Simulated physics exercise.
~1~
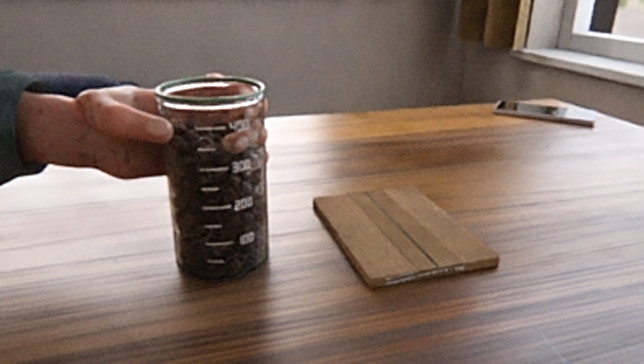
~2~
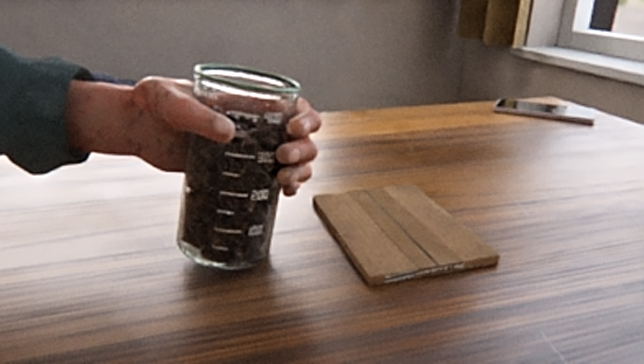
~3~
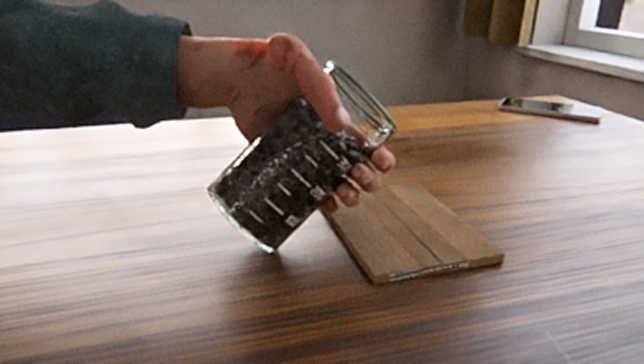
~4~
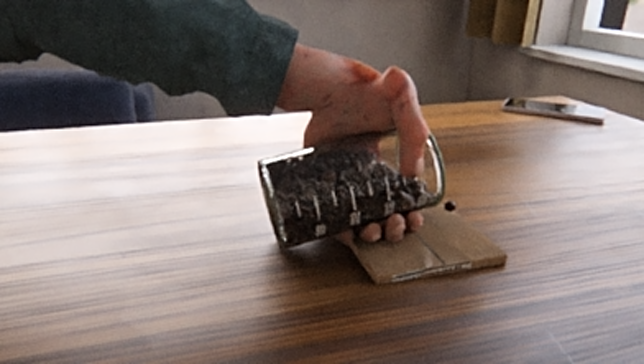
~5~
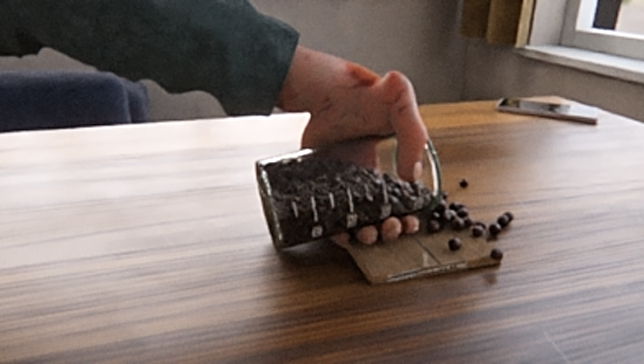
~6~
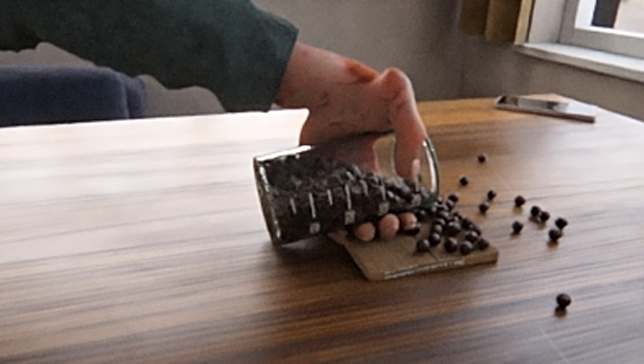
A hand lifted a clear glass beaker full of small dark balls, tipped it over to the right and rested it on its side on a flat wooden board, and some of the balls spilled onto the board and rolled across the table.
